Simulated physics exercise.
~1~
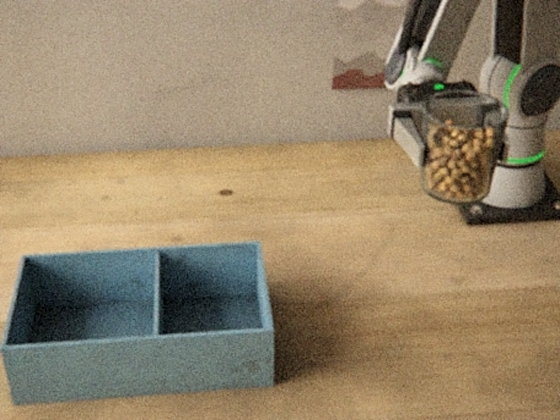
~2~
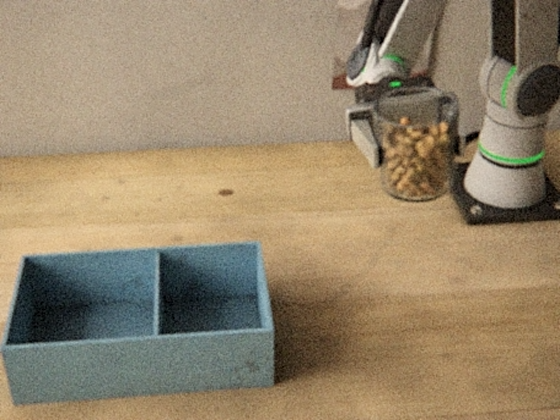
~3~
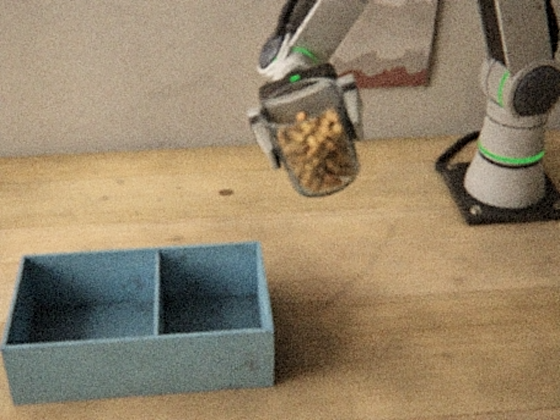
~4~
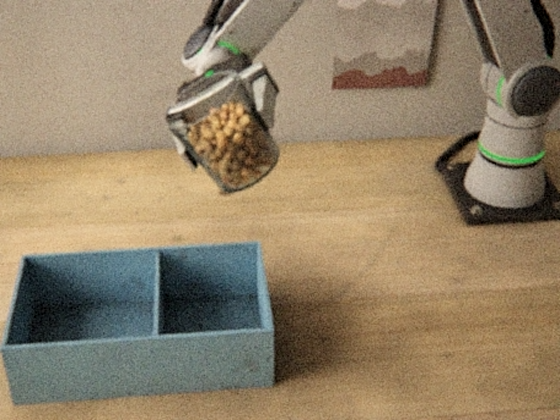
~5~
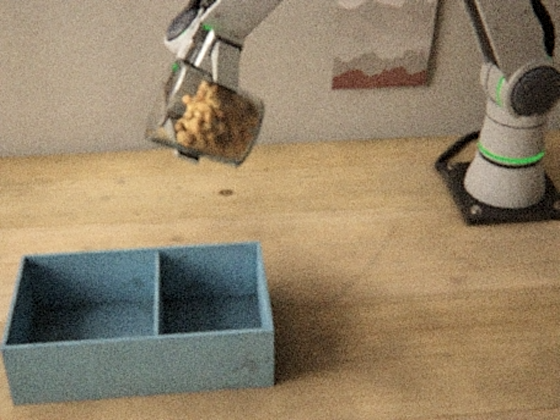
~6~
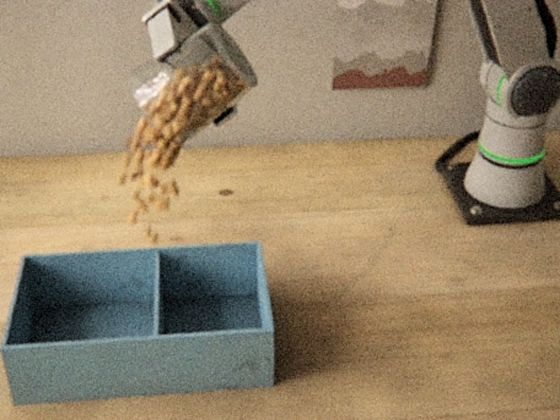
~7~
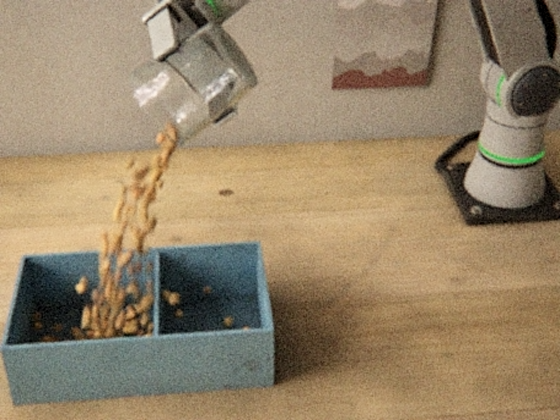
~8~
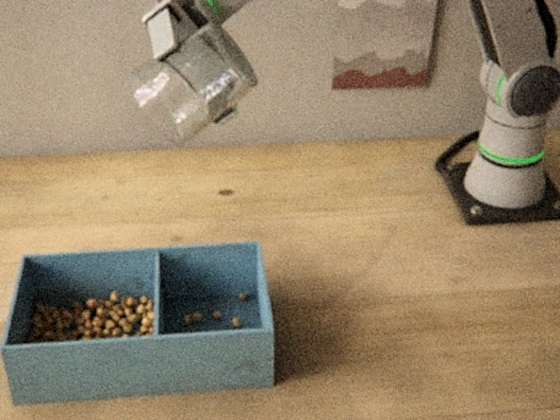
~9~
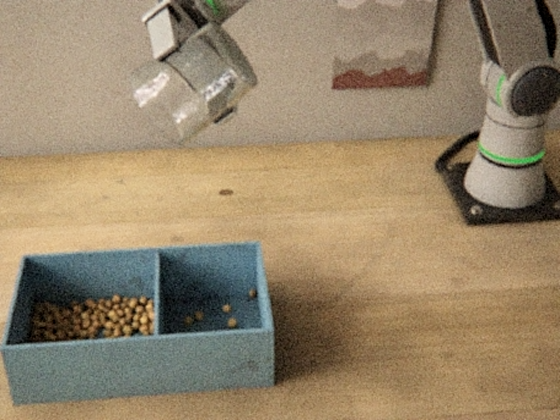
A grey and black robot arm with green light rings stands at the right of a pale wooden table, seen from slightly above, gripping a clear cup of tan chickpeas. A blue box with two compartments sits at the lower left, before a grey wall with a partly visible picture. The arm carries the cup left, tipping it as it goes. Raised above the box, the cup turns over and the chickpeas stream down. Most settle in the left compartment, while a few scatter in the right one. The emptied cup stays tilted mouth-down, held still above.
